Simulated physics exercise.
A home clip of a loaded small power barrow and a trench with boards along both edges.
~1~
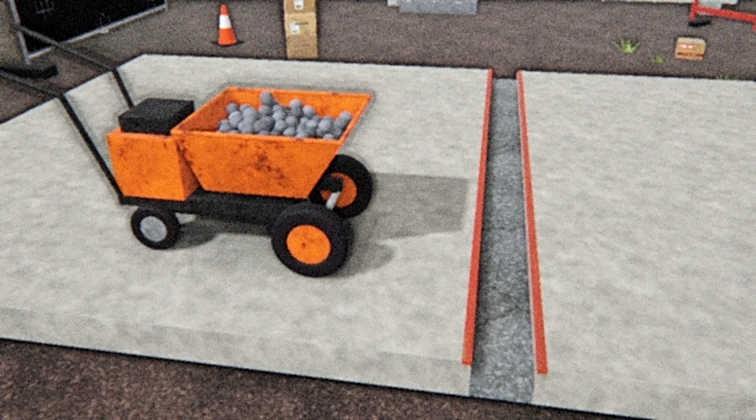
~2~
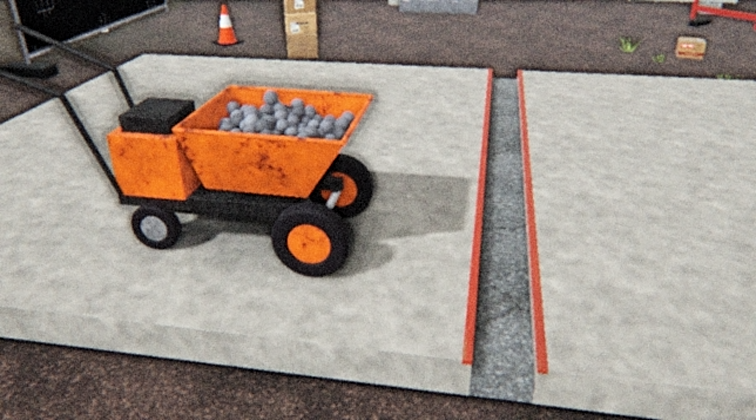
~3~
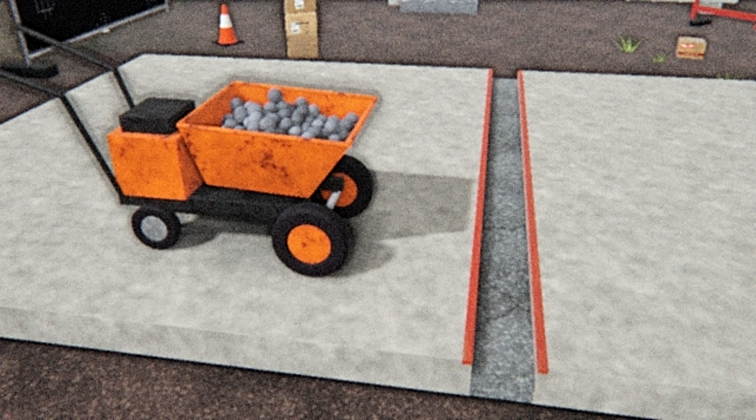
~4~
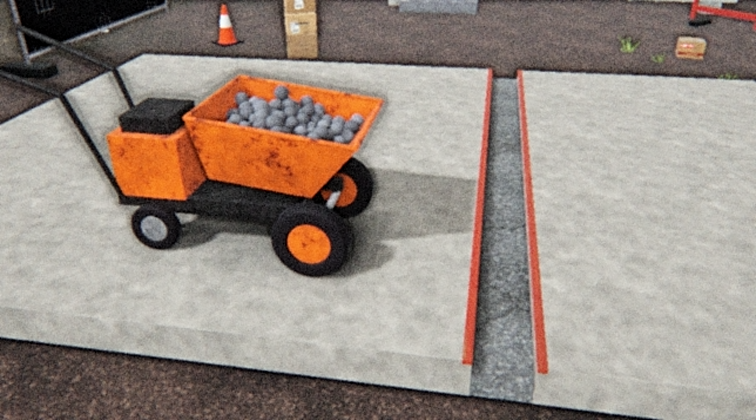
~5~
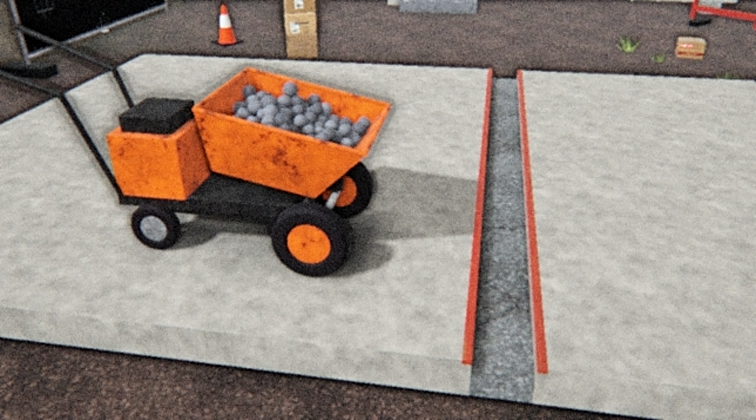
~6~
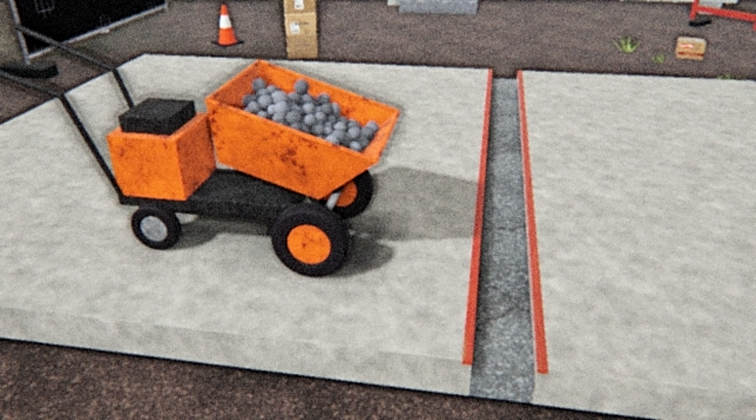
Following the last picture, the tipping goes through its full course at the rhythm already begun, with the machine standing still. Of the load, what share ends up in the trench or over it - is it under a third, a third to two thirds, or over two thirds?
The amount that reaches the trench will sit in the middle band of a third to two thirds.
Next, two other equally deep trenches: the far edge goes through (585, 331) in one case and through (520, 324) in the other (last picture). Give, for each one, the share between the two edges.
I'd expect close to 60 in a hundred and then close to 40 in a hundred.
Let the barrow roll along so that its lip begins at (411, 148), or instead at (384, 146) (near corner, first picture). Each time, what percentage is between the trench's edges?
Well, you'd get roughly 50 per cent from the first place and roughly 60 per cent from the second.
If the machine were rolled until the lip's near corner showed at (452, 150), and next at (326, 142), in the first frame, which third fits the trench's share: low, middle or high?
Okay, the first stop comes out as below one third and the second as one to two thirds.
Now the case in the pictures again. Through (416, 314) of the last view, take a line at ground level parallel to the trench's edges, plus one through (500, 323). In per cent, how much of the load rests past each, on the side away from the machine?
Around 90 per cent for the first, and 30 per cent for the second.
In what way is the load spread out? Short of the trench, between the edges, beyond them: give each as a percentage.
I get 40 % short, 50 % between and 5 % beyond.
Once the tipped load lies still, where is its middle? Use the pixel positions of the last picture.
Somewhere around (488, 254) in the last picture.
Just after the last frame, skip tipped steeply; every one in the skip.
A moment on, skip tipped right over; the larger part in the skip; about a tenth short of the trench; just a few in or heaped over the trench; about a tenth falling.
Further on, skip tipped right over; roughly a quarter in the skip; roughly a quarter short of the trench; roughly a third in or heaped over the trench; just a few beyond it.
When it is over, skip tipped right over; about a tenth in the skip; roughly a third short of the trench; roughly half in or heaped over the trench; about a tenth beyond it.
